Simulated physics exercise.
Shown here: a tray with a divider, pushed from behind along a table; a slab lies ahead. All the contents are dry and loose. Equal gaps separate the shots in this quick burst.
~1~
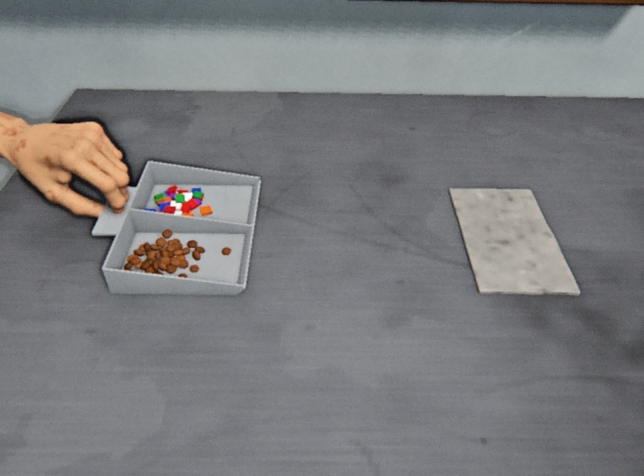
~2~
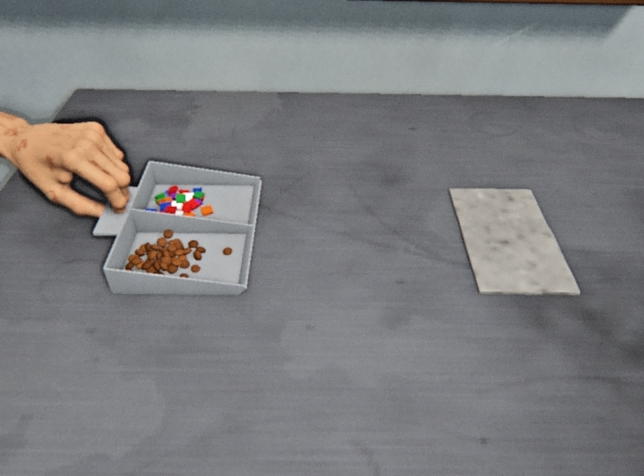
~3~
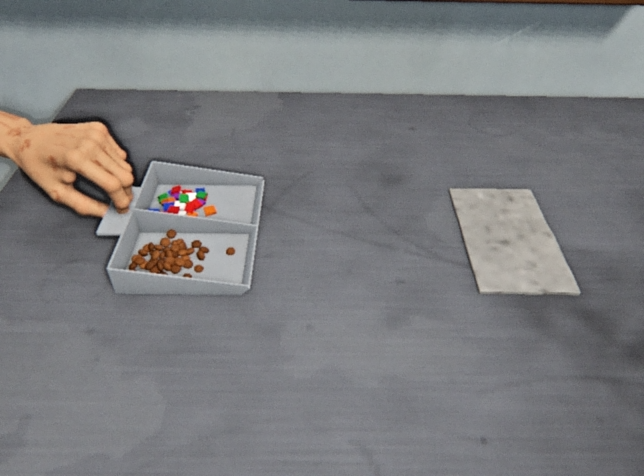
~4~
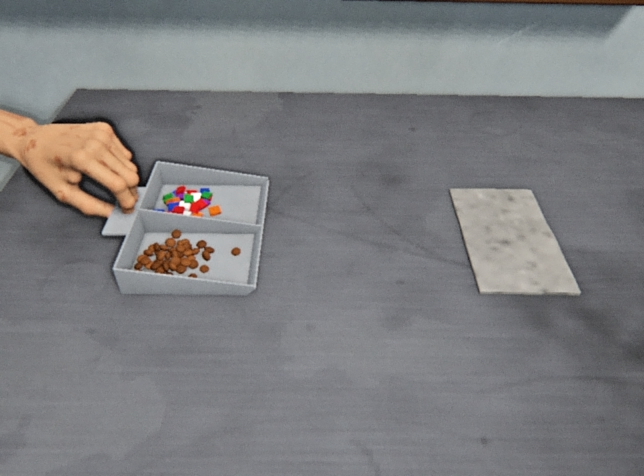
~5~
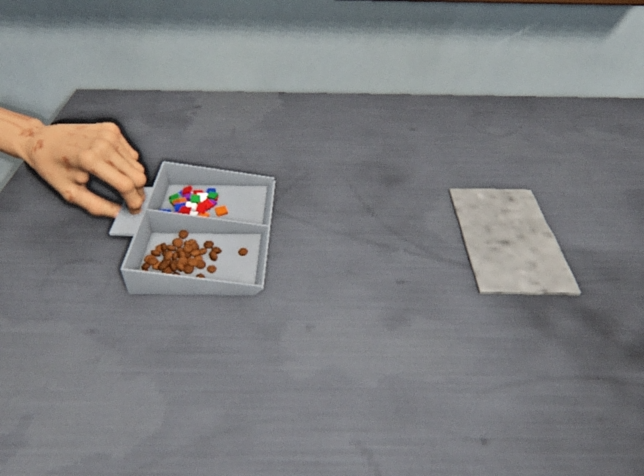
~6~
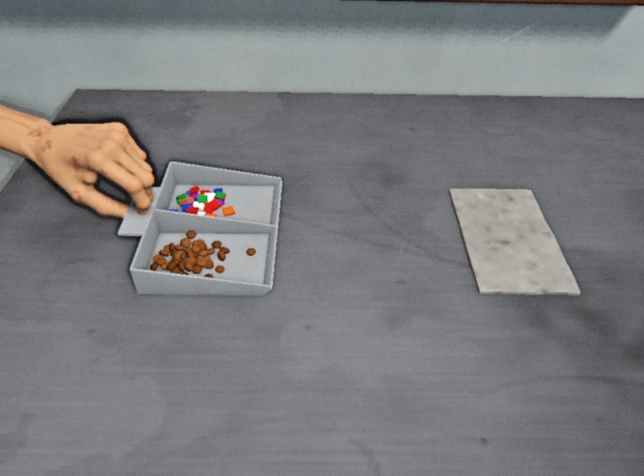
A hand reaches in from the left over a dark grey tabletop, seen from above at an angle, with a pale bluish wall behind. It holds the tab of a light grey divided tray, with small multicoloured tiles in the back section and brown kibble in the front, while a mottled pale slab lies to the right. The hand slowly pushes the tray a short way rightward, its contents riding along, while the slab and camera stay still.
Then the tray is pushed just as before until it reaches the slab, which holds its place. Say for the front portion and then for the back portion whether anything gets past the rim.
Front portion: Nothing gets past. Back portion: Nothing gets past.
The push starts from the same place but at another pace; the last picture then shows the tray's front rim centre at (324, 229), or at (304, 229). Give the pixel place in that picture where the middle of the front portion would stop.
It would come to rest near (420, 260) the first time and near (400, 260) the second.
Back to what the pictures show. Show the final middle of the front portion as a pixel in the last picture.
About (387, 261).
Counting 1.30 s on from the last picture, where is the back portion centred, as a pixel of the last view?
(380, 207) or so.
Then, 0.60 s after the last picture, tray still sliding, front rim near (363, 230); front portion all inside; back portion all inside.
Then, 1.30 s after the last picture, tray stopped at the slab; front portion all inside; back portion all inside.
At rest, tray stopped at the slab; front portion all inside; back portion all inside.
